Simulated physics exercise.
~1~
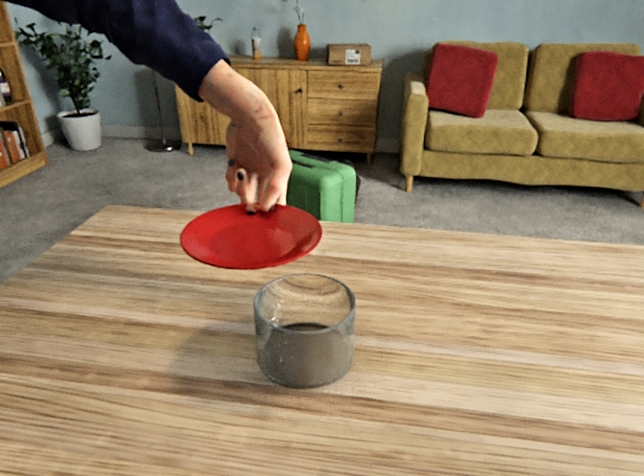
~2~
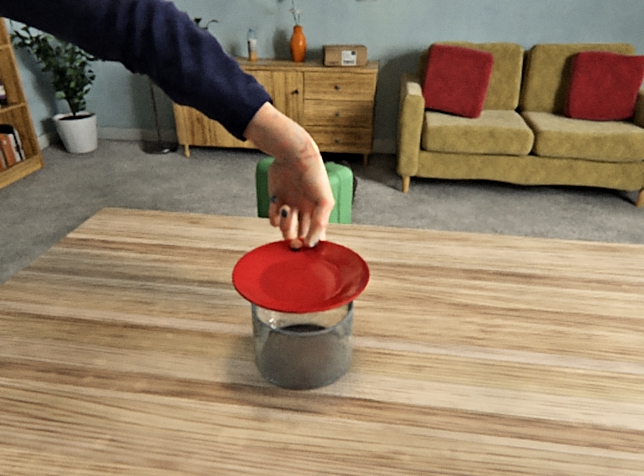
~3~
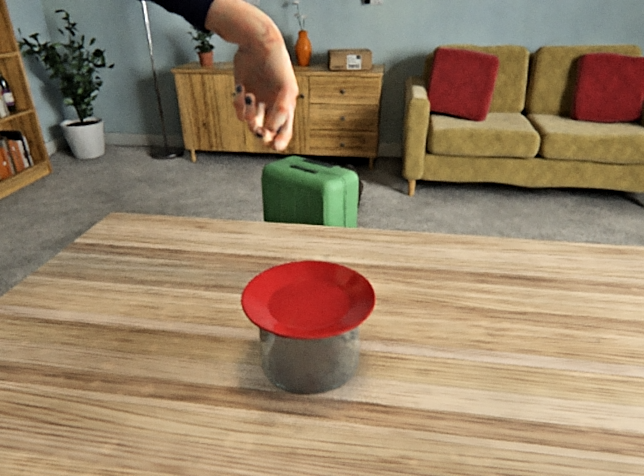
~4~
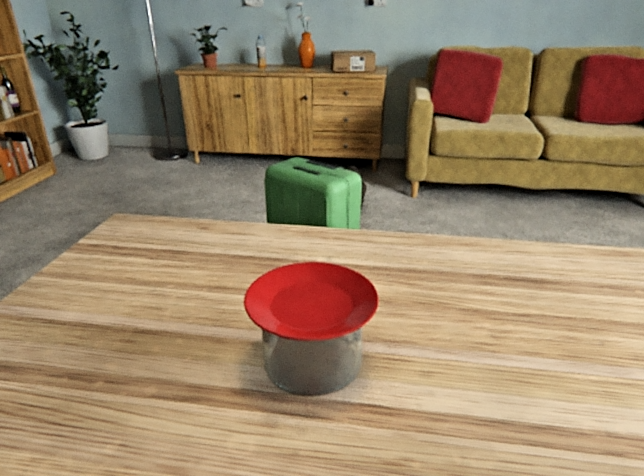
A hand lowers a red saucer onto a glass, lets go, and leaves it covered.
